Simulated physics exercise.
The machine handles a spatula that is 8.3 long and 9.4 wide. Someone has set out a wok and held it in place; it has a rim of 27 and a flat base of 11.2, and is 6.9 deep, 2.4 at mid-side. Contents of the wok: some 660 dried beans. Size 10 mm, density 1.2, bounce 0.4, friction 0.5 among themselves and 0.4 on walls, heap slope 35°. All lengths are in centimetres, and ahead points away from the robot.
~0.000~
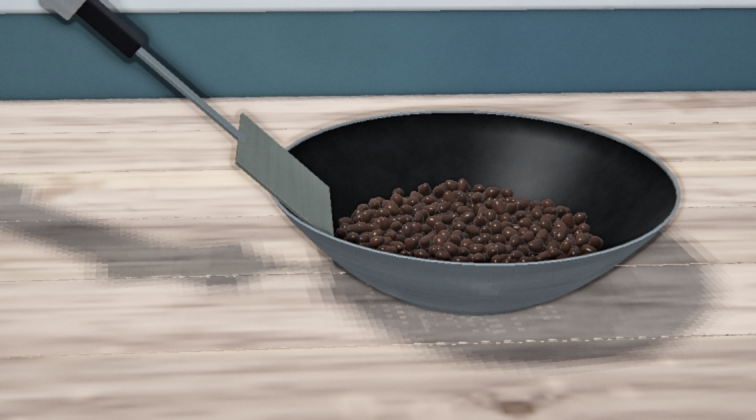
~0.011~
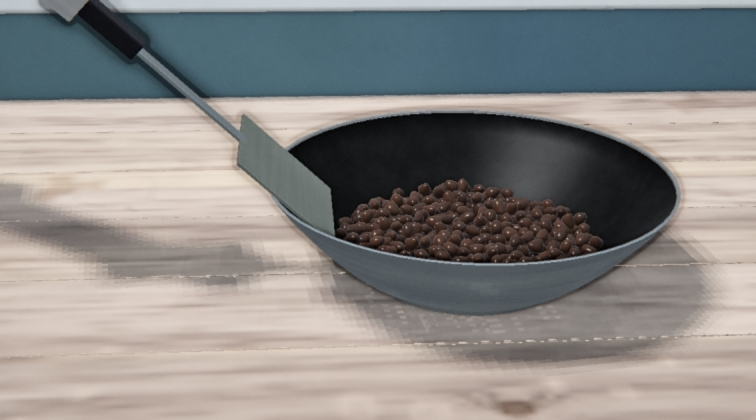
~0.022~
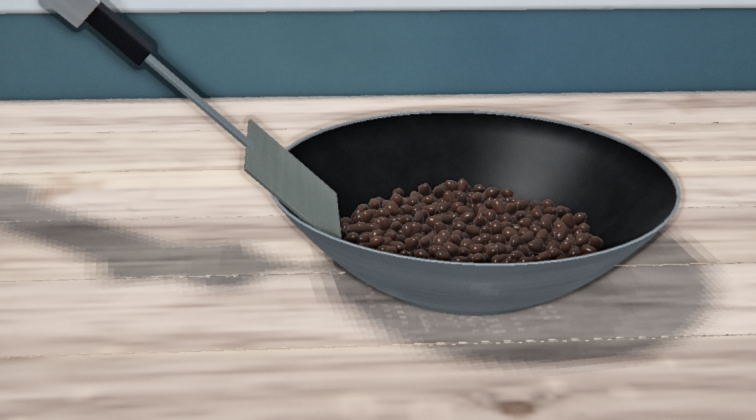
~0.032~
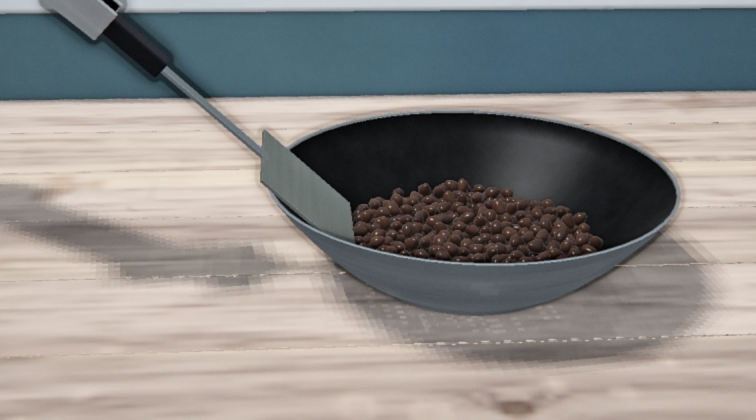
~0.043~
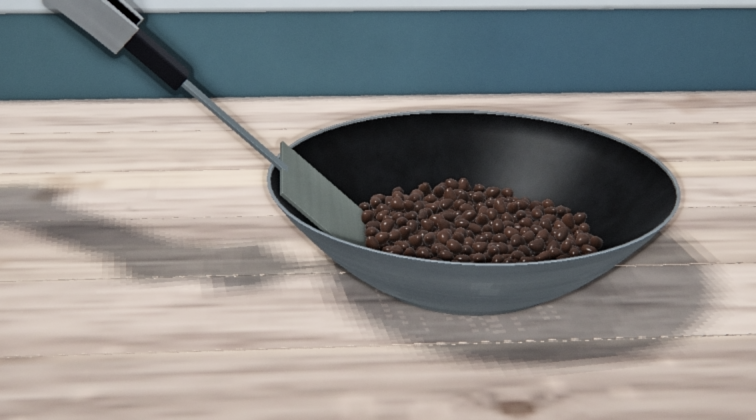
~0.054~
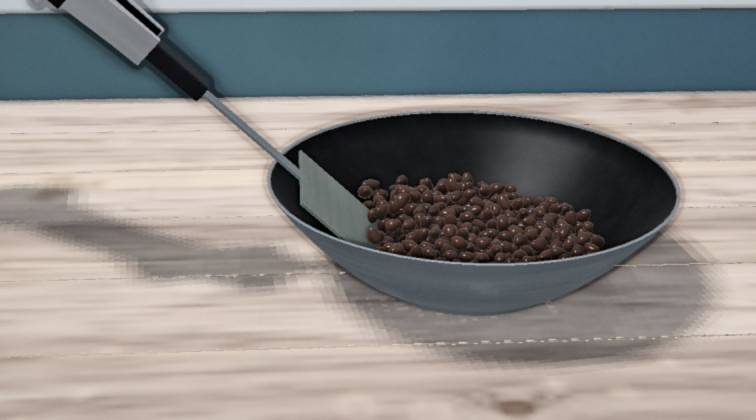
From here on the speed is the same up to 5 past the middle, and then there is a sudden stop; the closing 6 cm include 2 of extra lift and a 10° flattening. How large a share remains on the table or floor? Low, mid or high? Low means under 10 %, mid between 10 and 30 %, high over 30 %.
Low.
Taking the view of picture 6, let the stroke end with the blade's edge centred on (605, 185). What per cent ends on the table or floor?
About 50 per cent.
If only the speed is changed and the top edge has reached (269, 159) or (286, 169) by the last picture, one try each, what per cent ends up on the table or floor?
Roughly 0 and 0 percent.
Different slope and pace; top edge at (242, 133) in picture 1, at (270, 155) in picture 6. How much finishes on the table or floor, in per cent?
0 %.
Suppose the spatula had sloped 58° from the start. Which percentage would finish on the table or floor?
Roughly 10 per cent.
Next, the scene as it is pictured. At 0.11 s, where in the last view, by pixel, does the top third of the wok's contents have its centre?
Near (519, 214).
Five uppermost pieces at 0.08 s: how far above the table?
I'd say close to 11 cm on average.
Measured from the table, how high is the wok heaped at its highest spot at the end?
Height at the end: Around 7.5 cm.
After 0.08 s, sloping 44°, highest piece 14 above the table; 662 in the wok, 2 on the blade or in flight.
After 0.11 s, sloping 41°, highest piece 20 above the table; 660 in the wok, 4 on the blade or in flight.
After 0.32 s, sloping 34°, highest piece 45 above the table; 628 in the wok, 8 on the table or floor, 28 on the blade or in flight.
After 1.37 s, sloping 34°, highest piece 7 above the table; 628 in the wok, 36 on the table or floor.
At rest, 628 in the wok, 36 on the table or floor. That is 5 % on the table or floor.
